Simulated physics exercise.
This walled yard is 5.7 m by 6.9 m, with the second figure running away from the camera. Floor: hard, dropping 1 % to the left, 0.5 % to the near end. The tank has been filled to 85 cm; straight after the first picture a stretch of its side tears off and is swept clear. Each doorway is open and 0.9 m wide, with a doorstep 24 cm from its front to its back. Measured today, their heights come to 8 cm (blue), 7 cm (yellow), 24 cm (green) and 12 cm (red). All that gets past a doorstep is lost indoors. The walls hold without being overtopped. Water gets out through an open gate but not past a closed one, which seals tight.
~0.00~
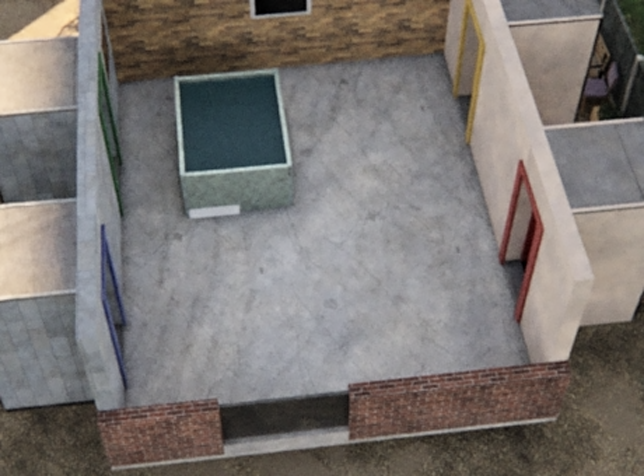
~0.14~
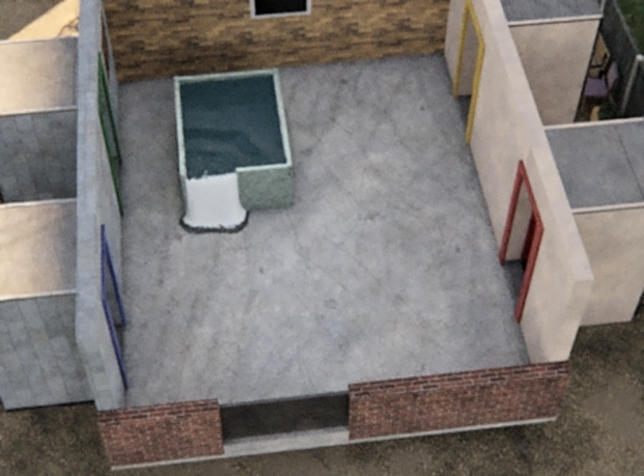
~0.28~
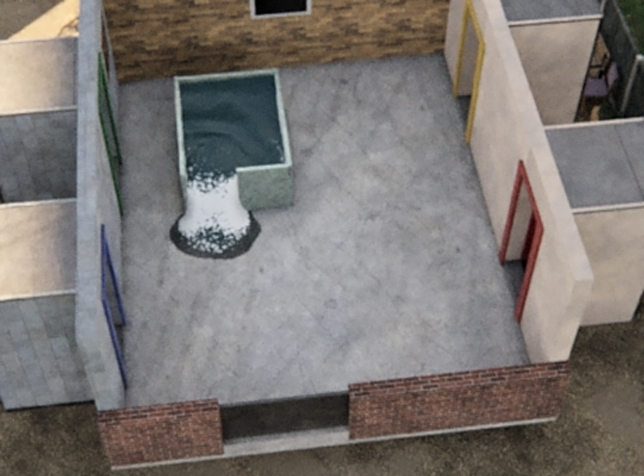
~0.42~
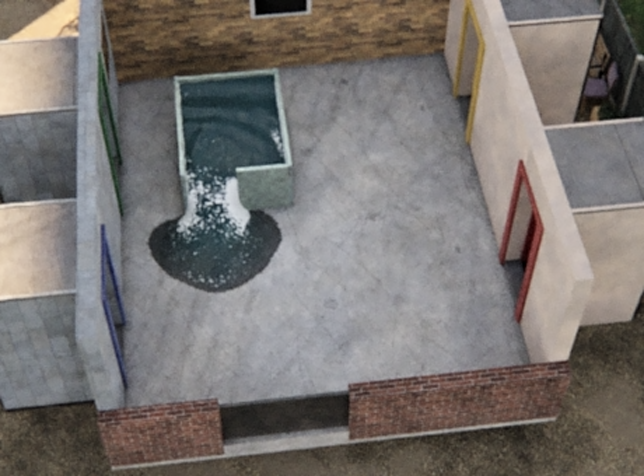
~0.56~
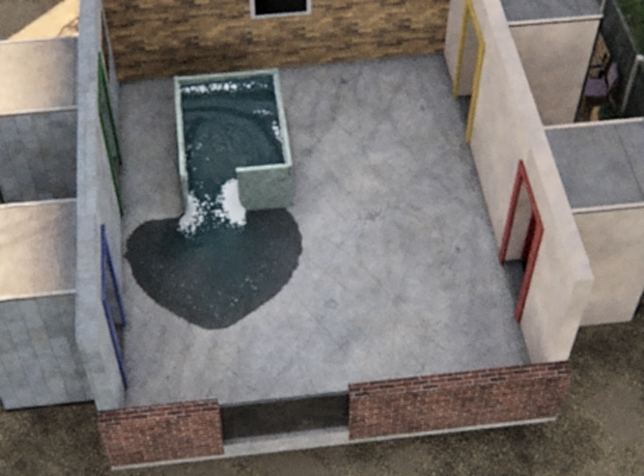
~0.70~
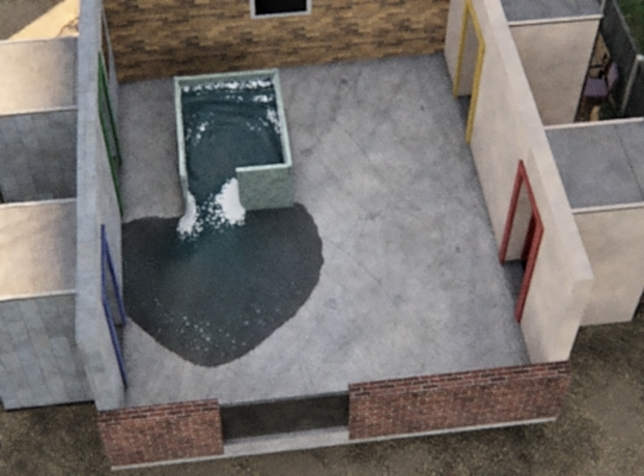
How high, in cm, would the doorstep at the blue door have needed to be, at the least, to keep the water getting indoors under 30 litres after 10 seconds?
About 16 cm.
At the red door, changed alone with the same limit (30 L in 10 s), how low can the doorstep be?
Red would need about 11.0 cm on its own.
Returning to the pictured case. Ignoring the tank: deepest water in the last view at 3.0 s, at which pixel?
Look close to (126, 383).
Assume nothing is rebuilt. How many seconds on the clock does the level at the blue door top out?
I'd say near 3.8 seconds.
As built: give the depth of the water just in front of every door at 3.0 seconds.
Door by door in centimetres - blue 18, yellow 0, green 2, red 0.
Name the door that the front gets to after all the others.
It's the yellow one.
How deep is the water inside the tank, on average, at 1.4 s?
About 57 centimetres.
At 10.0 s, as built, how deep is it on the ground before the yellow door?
2.5 cm.
After 1.4 s water covers 30 % of the floor, deepest (46 cm) near (127, 441); 18 cm at the blue door, 4 litres in over its 8 cm doorstep.
After 3.0 s water covers 40 % of the floor, deepest (32 cm) near (126, 383); 18 cm at the blue door, 43 litres in over its 8 cm doorstep.
After 10.0 s water covers 100 % of the floor, deepest (12 cm) near (323, 103); 10 cm at the blue door, 195 litres in over its 8 cm doorstep.
At the blue door as built, the water arrived by 0.9 s and peaked near 19 cm at 3.8 s.
With a doorstep of 13 cm, 74 litres would have come in within the 10 s; with 17.5 cm, 20 litres. So under 30 litres takes about 16 cm.
